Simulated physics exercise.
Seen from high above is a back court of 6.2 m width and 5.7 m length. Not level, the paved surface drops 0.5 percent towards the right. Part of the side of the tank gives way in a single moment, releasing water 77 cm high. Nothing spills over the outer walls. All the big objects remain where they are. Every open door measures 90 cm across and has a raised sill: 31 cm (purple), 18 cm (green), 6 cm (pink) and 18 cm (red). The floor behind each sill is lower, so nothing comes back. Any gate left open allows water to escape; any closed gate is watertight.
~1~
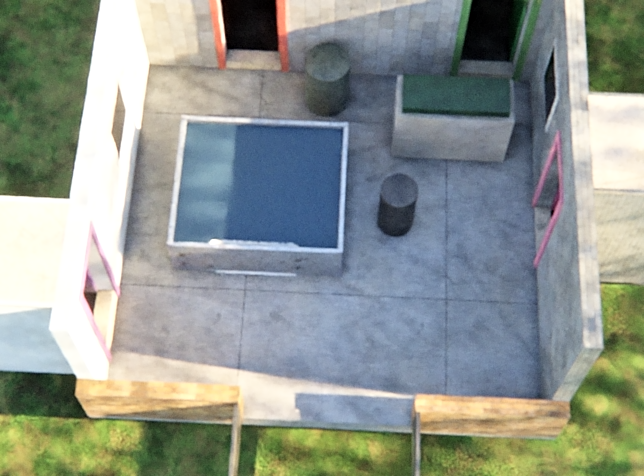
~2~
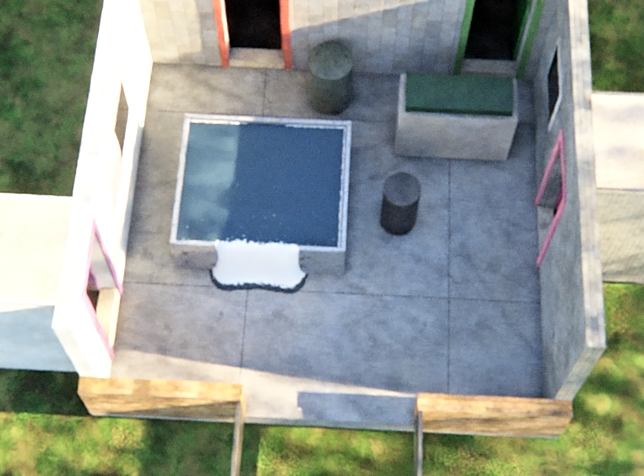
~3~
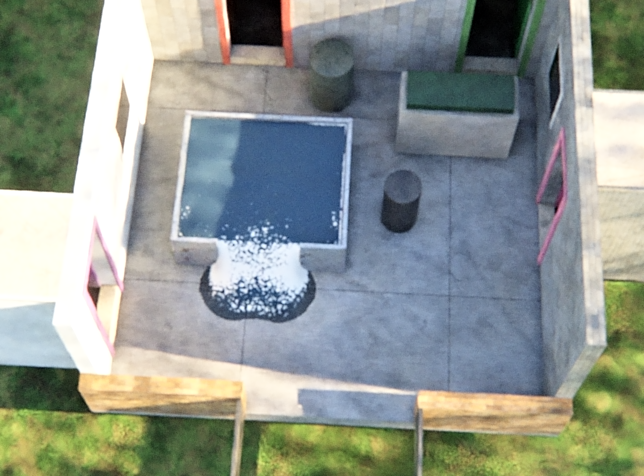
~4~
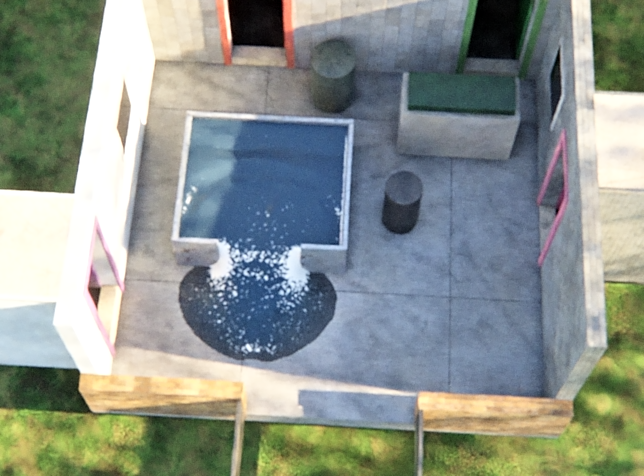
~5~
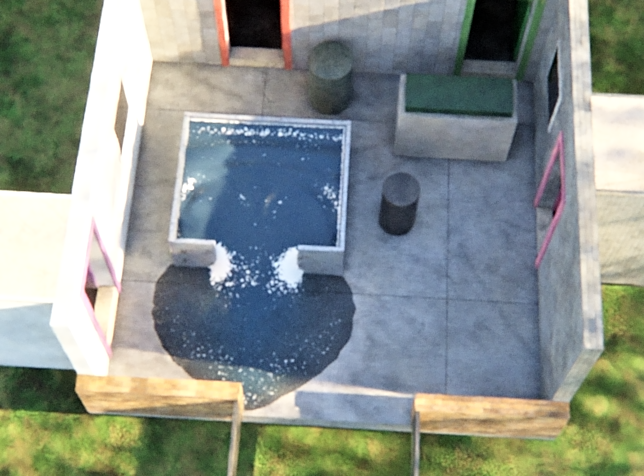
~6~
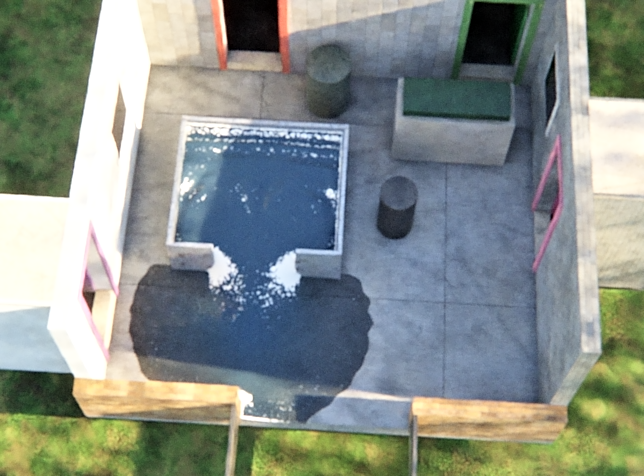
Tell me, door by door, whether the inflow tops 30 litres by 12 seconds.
As I see it, the purple door will not let too much through; the green door will not let too much through; the pink door will not let too much through; the red door will not let too much through.
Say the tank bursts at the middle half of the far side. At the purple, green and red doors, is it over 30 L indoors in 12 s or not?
Against that limit: Purple below, green under, red past it.
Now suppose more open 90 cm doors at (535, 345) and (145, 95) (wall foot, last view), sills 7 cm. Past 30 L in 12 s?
Less, more.
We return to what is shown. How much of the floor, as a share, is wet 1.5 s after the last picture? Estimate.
Near 30 per cent is wet.
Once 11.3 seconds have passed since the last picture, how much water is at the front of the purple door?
About 5.5 cm.
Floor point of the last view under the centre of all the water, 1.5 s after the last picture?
(242, 260).
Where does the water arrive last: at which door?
It is the green one.
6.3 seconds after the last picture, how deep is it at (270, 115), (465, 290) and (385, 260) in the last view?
I'd read it as roughly 4, 1 and 0 cm, in that order.
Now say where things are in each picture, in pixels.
The tank at (260, 185) is whole and still, 77 cm deep, in the first picture.
The front is at (216, 278), 0.7 m from the gap at (260, 261); 0.3 m2 of floor is under water; 77 cm left at the back of the tank, in the second picture.
Water pours out at (260, 259) and has run 0.9 m, to (217, 308); typically 12 cm deep outside, 77 cm at the tank's back, in the third picture.
Water pours out at (261, 260) and has run 1.4 m, to (275, 355); typically 9 cm deep outside, 76 cm at the tank's back, in the fourth picture.
The front is at a hidden place, 2.1 m from the gap at (258, 261); 4.3 m2 of floor is under water; 69 cm left at the back of the tank, in the fifth picture.
The front is at a hidden place, 2.4 m from the gap at (256, 264); 5.8 m2 of floor is under water; 64 cm left at the back of the tank, in the sixth picture.
Then, 0.7 s after the last picture water covers 25 % of the floor and is deepest (52 cm) near (103, 394); purple door 6 cm at the sill, 0 L in, green door not reached, pink door not reached, red door not reached.
Then, 1.5 s after the last picture water covers 30 % of the floor and is deepest (44 cm) near (103, 394); purple door 21 cm at the sill, 0 L in, green door not reached, pink door not reached, red door not reached.
Then, 2.8 s after the last picture water covers 45 % of the floor and is deepest (28 cm) near (231, 377); purple door 19 cm at the sill, 0 L in, green door not reached, pink door not reached, red door not reached.
Then, 6.3 s after the last picture water covers 65 % of the floor and is deepest (17 cm) near (149, 76); purple door 10 cm at the sill, 0 L in, green door 1 cm at the sill, 0 L in, pink door 2 cm at the sill, 0 L in, red door 8 cm at the sill, 0 L in.
Then, 11.3 s after the last picture water covers 95 % of the floor and is deepest (12 cm) near (390, 138); purple door 5 cm at the sill, 0 L in, green door 6 cm at the sill, 0 L in, pink door 6 cm at the sill, 0 L in, red door 8 cm at the sill, 0 L in.
